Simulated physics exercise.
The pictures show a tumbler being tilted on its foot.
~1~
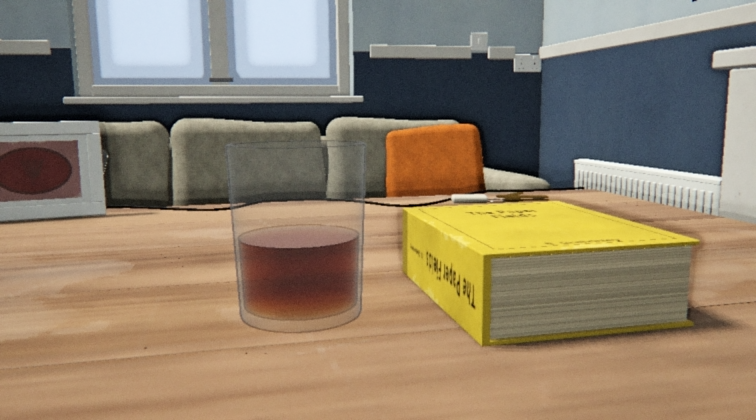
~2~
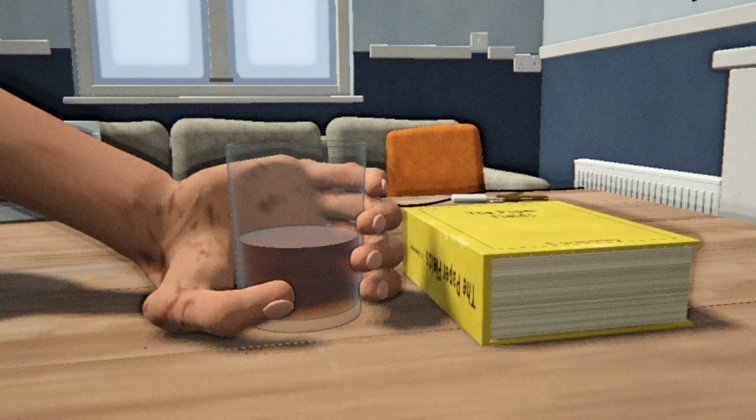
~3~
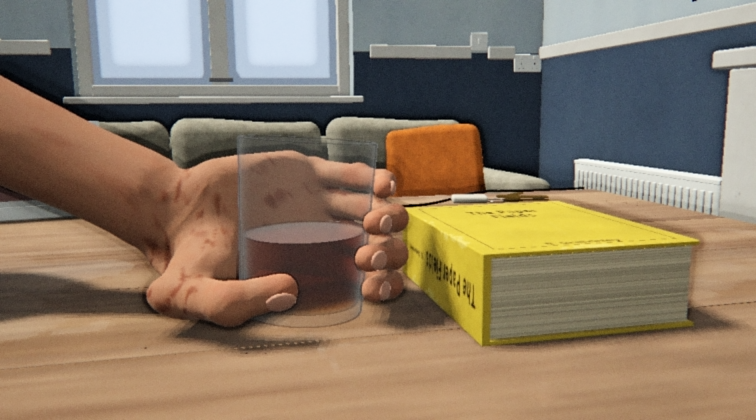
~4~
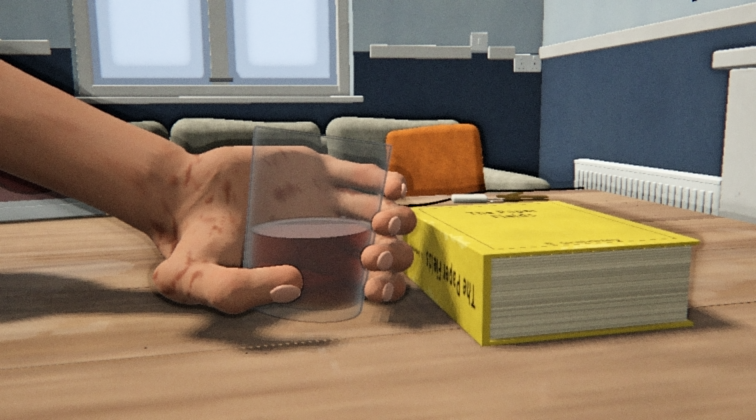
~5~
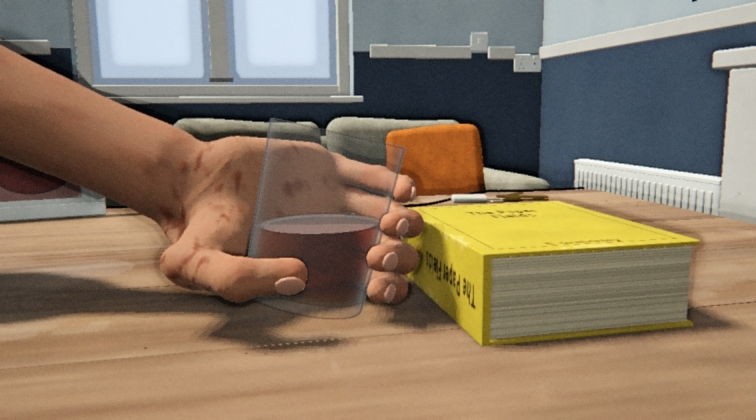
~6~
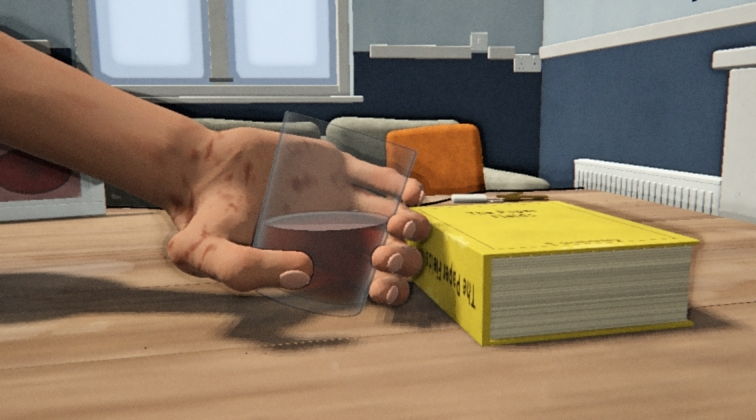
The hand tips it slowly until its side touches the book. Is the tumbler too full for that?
The tumbler holds.
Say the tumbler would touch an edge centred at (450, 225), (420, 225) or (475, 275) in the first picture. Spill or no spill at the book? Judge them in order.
In that order: Copes, stays dry, runs over.
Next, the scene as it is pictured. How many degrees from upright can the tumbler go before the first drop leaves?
Near 60 degrees.
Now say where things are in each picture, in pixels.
In the first picture, it stands upright; tumbler (299, 223) about half full.
In the second picture, a hand takes hold; tumbler about half full, surface at (299, 237); book (529, 259).
In the third picture, tipping on its foot; tumbler (306, 219) about half full.
In the fourth picture, the top moves towards the book; tumbler about half full, surface at (311, 228); book (529, 259).
In the fifth picture, on the way over; tumbler (321, 212) about half full.
In the sixth picture, it is leaning; tumbler about half full, surface at (325, 222); book (529, 259).
Shortly, the tumbler leans by about 30°; none is lost.
Then, the tumbler leans by about 40°; none is lost.
At the finish, the tumbler leans by about 40°, against the book; none is lost.
